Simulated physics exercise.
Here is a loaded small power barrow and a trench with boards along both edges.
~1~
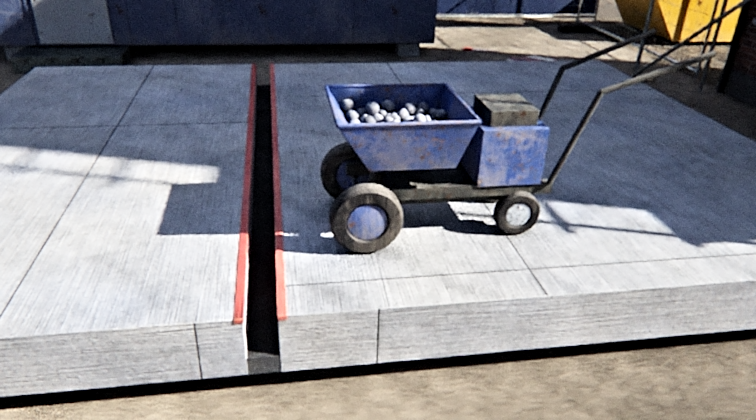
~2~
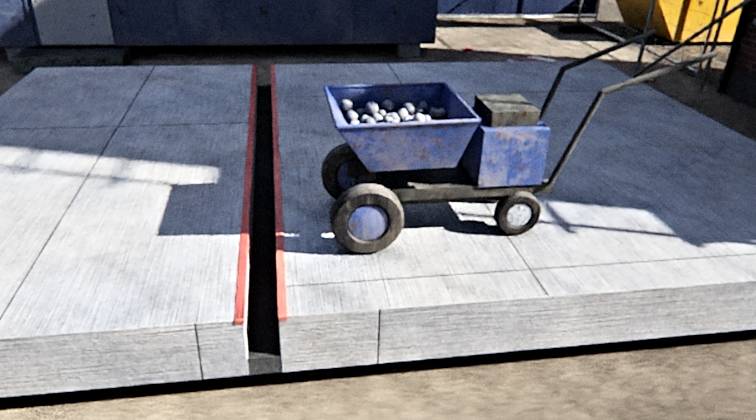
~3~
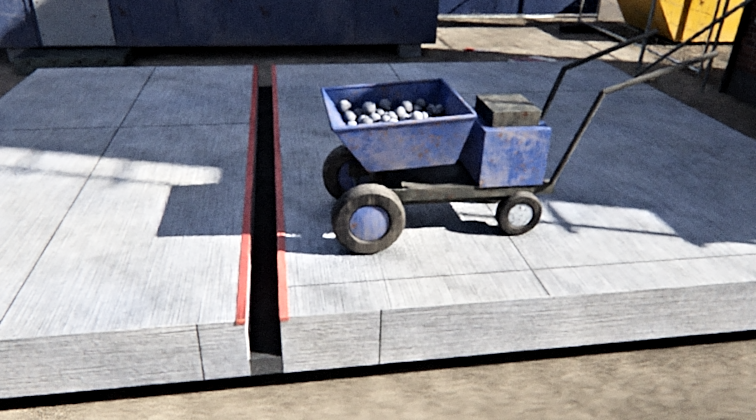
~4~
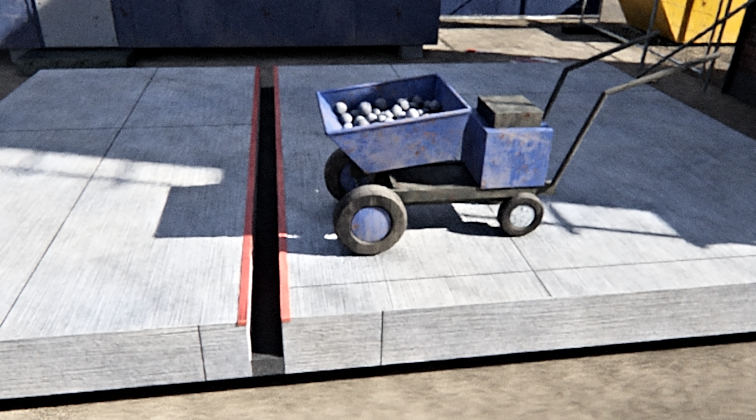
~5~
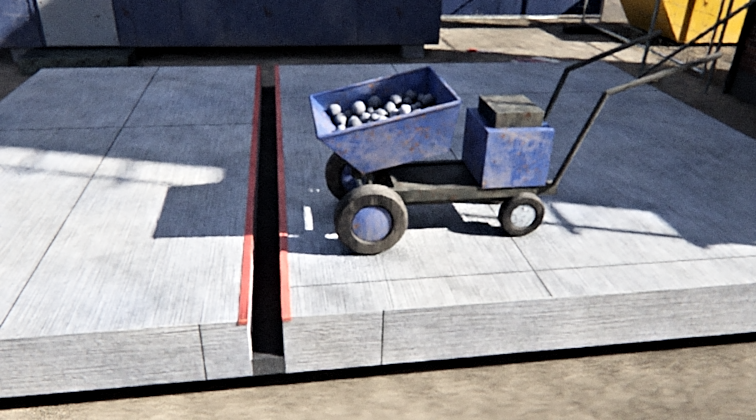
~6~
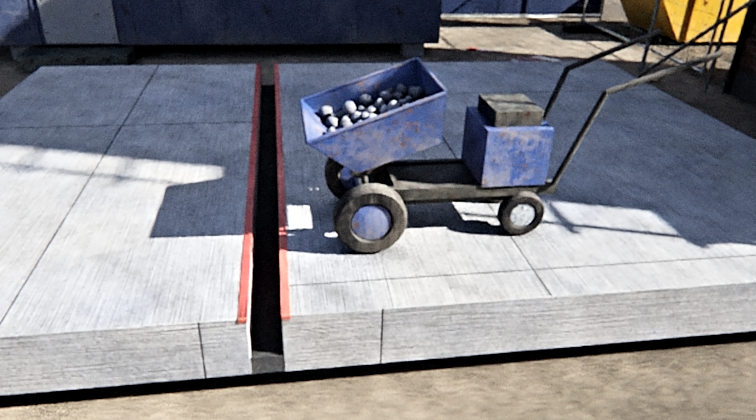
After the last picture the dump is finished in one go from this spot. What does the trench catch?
It catches less than half.
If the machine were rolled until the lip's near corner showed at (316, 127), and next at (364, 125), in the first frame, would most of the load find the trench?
First not half, then more than half.
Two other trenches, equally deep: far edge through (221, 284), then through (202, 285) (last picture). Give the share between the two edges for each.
Roughly 80 per cent, and 100 per cent.
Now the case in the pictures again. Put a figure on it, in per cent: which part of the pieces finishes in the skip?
About 0 per cent.
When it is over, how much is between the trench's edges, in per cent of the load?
Some 35 per cent.
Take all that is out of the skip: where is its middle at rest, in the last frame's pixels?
At about (233, 226).
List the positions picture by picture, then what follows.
In the first picture, lip of the skip near (338, 126), level; top of the load near (394, 119), round cobbles; first edge of the trench near (281, 280); far edge near (241, 283), the trench under half as wide as the skip, and about as deep as wide.
In the second picture, lip of the skip near (337, 127), level; top of the load near (408, 122).
In the third picture, lip of the skip near (333, 129), tipped barely; top of the load near (416, 119).
In the fourth picture, lip of the skip near (327, 133), tipped a little; top of the load near (402, 118).
In the fifth picture, lip of the skip near (319, 138), tipped a little; top of the load near (413, 111).
In the sixth picture, lip of the skip near (308, 143), tipped clearly; top of the load near (402, 105); first edge of the trench near (285, 280); far edge near (245, 282).
Shortly afterwards, skip tipped steeply; the whole lot in the skip.
Next, skip tipped right over; the bulk in the skip; only a few in or heaped over the trench; a little beyond it; only a few falling.
Some moments later, skip tipped right over; near a quarter in the skip; near a quarter in or heaped over the trench; near two thirds beyond it.
In the end, skip tipped right over; near a third in or heaped over the trench; near two thirds beyond it.
